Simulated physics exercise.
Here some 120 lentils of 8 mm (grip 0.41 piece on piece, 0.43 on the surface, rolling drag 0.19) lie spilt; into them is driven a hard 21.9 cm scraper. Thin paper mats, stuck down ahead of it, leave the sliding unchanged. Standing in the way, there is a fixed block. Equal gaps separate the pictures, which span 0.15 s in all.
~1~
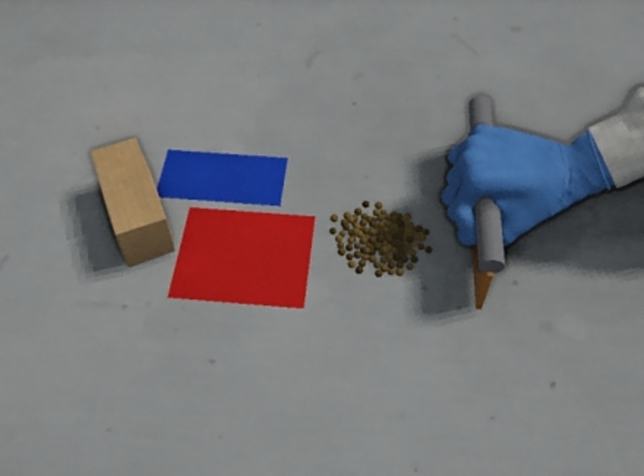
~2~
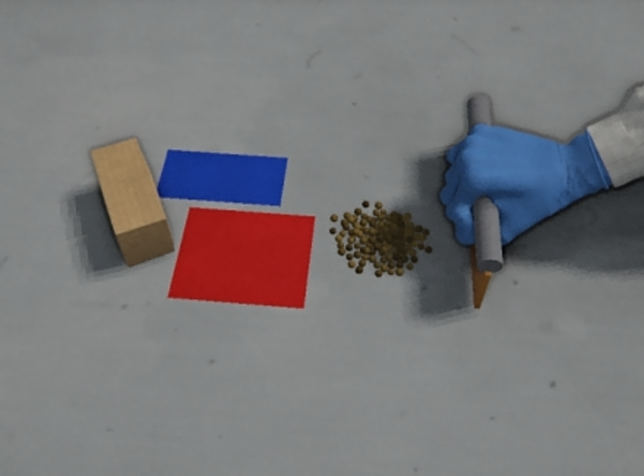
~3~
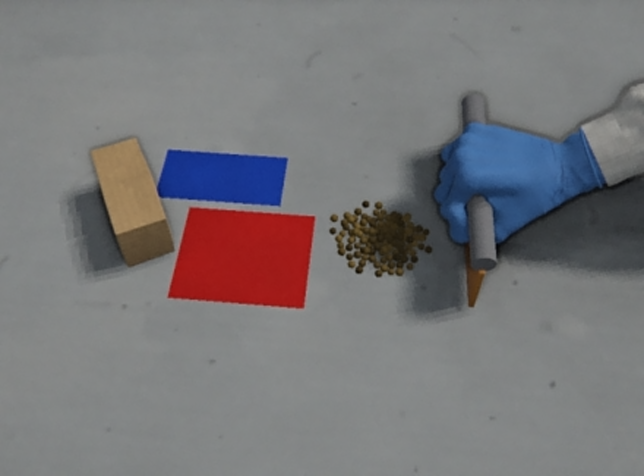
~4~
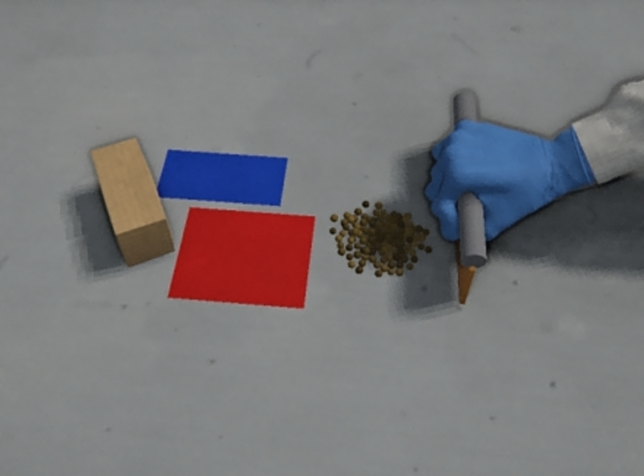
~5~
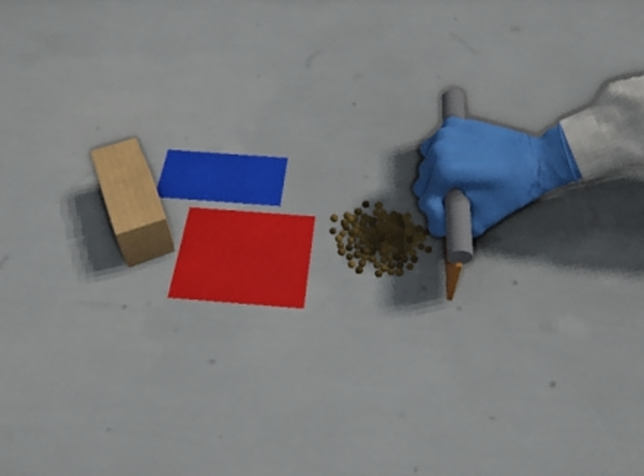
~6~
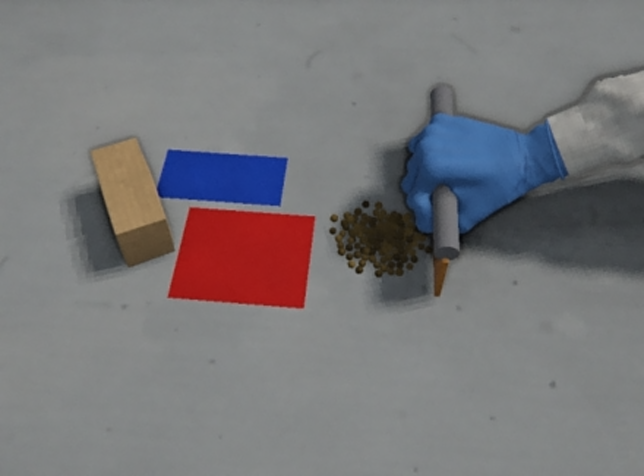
The footage shows a blue-gloved hand holding a scraper by its grey handle and sliding it a short way left to the edge of a brown lentil pile, while the lentils, red and blue mats and wooden block stay still.
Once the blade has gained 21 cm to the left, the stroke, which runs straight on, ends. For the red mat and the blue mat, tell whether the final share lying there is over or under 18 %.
Red mat - over, blue mat - over.
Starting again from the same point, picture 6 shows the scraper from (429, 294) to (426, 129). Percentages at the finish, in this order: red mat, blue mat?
On the red mat 65 %, on the blue mat 10 %.
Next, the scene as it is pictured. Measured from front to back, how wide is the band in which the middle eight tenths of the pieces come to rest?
That comes to roughly 14 cm.
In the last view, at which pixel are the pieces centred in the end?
Close to (262, 214).
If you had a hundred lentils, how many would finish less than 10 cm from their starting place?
My estimate is near 15 per cent.
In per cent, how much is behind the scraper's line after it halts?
Roughly 15 percent.
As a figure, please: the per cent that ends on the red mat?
45 %.
Then, 0.22 s after the last picture, scraper 14 cm from its start, spill 12 cm wide; red mat 15 %, off the mats 85 %.
Then, 0.44 s after the last picture, scraper 21 cm from its start, spill 15 cm wide; red mat 45 %, blue mat 35 %, off the mats 20 %.
Then, 0.63 s after the last picture, scraper 21 cm from its start, spill 15 cm wide; red mat 45 %, blue mat 35 %, off the mats 20 %.
In the end, red mat 45 %, blue mat 35 %, off the mats 20 %.
